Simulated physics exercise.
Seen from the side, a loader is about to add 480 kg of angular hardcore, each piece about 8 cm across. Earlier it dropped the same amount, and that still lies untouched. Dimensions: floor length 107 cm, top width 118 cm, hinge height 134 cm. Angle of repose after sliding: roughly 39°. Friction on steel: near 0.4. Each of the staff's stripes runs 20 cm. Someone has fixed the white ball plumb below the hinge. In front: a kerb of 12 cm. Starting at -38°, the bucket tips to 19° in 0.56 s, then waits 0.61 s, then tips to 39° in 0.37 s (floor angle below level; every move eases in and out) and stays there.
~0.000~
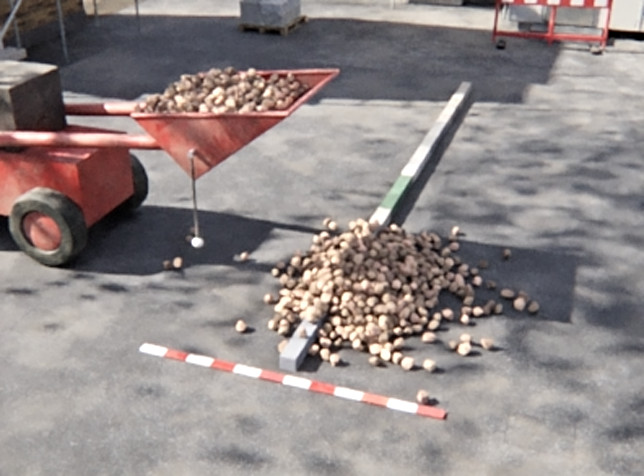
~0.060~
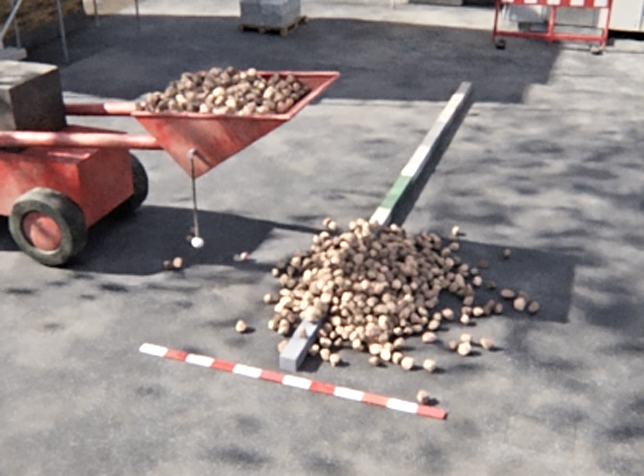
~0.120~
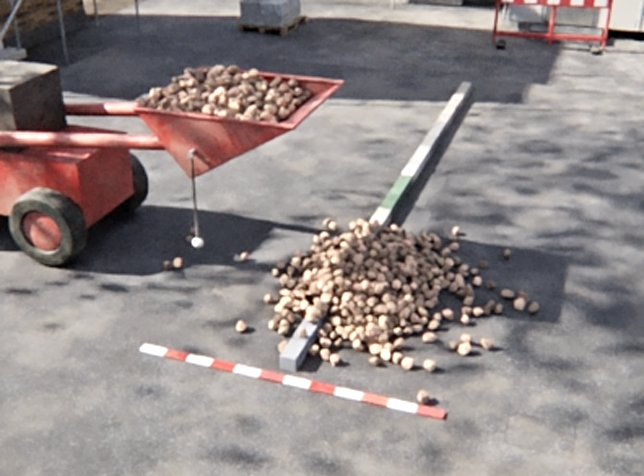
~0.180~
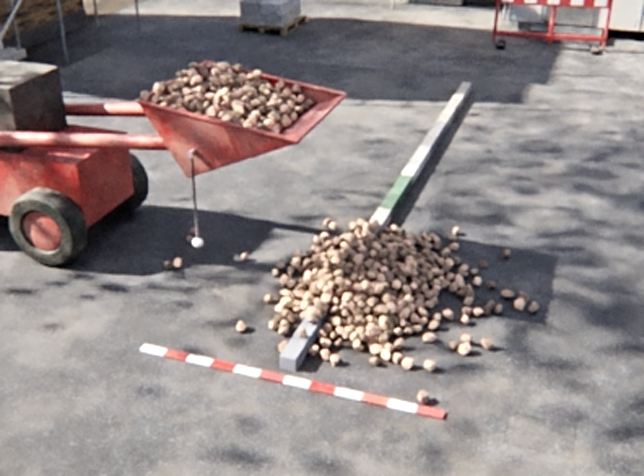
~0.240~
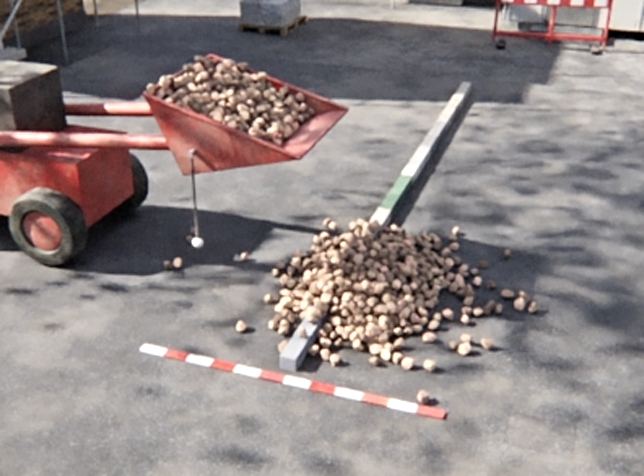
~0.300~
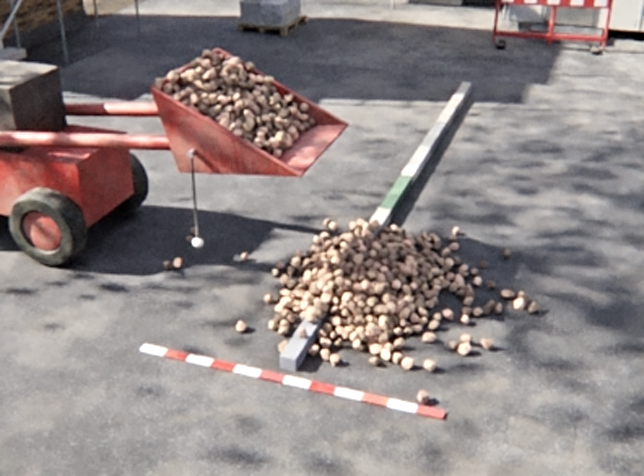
Red loader bucket full of brown lumps tilting its right-hand lip downward, the load shifting inside, beside a still heap across a beam.
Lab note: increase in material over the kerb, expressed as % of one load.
Increase: 24 %.
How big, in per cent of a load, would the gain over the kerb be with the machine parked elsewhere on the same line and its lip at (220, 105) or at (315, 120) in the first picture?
Close to 0 per cent, followed by close to 50 per cent.
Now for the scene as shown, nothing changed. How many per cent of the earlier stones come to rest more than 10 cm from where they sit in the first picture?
Close to 5 in a hundred of them.
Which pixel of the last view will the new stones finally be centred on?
I'd put their centre close to (323, 262).
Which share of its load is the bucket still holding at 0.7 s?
About 100 per cent.
After 0.4 s the floor is at 10°; in per cent of one load, 100 in the bucket, 29 on this side of the kerb, 71 over the kerb; the foremost stones are at (509, 301).
After 0.7 s the floor is at 19°; in per cent of one load, 100 in the bucket, 29 on this side of the kerb, 71 over the kerb; the foremost stones are at (509, 301).
After 2.0 s the floor is at 39°; in per cent of one load, 19 in the bucket, 92 on this side of the kerb, 89 over the kerb; the foremost stones are at (515, 302).
After 4.8 s the floor is at 39°; in per cent of one load, 0 in the bucket, 105 on this side of the kerb, 95 over the kerb; the foremost stones are at (516, 302). Net gain over the kerb, 24.
